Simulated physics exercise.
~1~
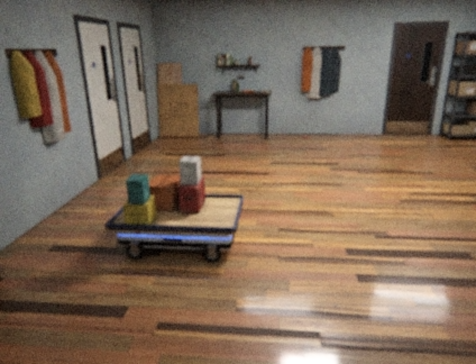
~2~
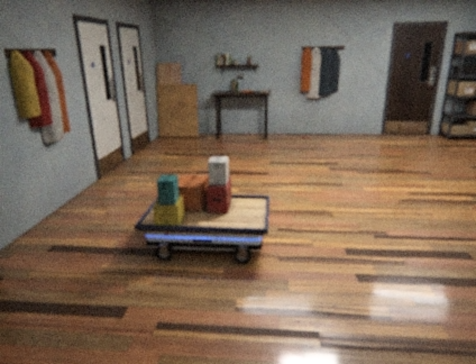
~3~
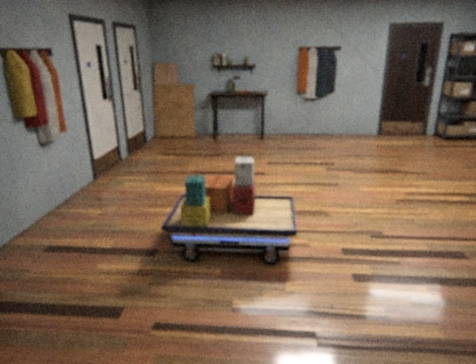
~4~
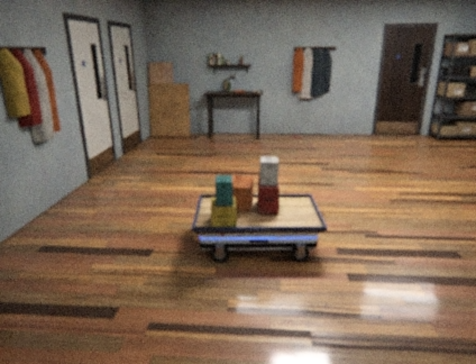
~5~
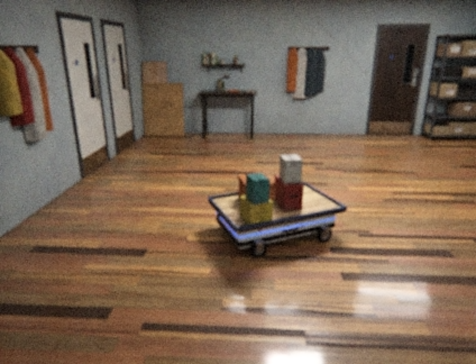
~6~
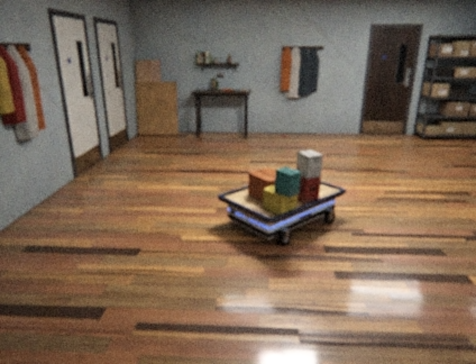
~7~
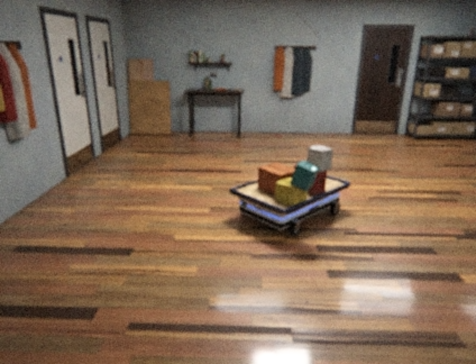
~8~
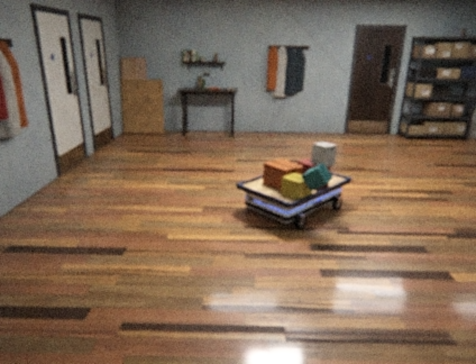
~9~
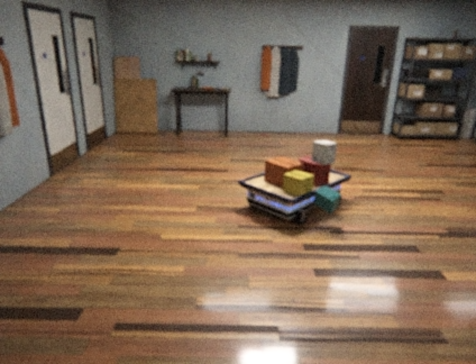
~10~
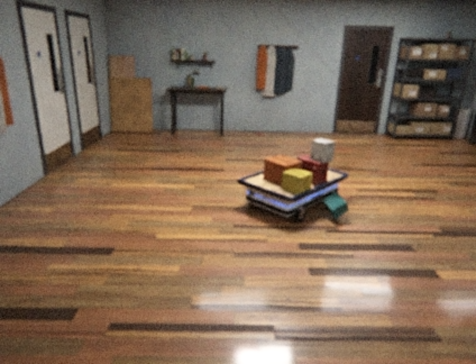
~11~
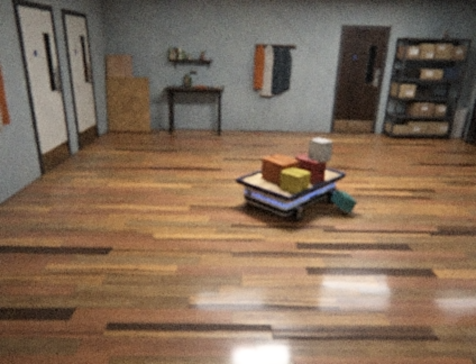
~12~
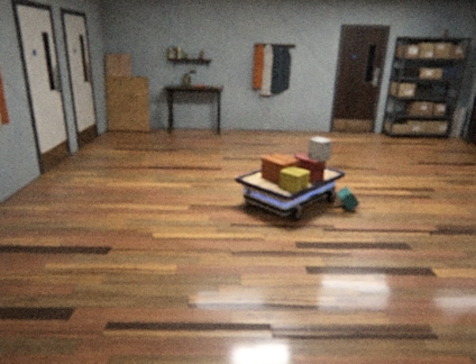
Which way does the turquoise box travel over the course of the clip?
The turquoise box travels to the right, first riding on the cart and then tipping off onto the floor.
A cart carrying boxes rolls right, turns away and stops after the turquoise box falls off.
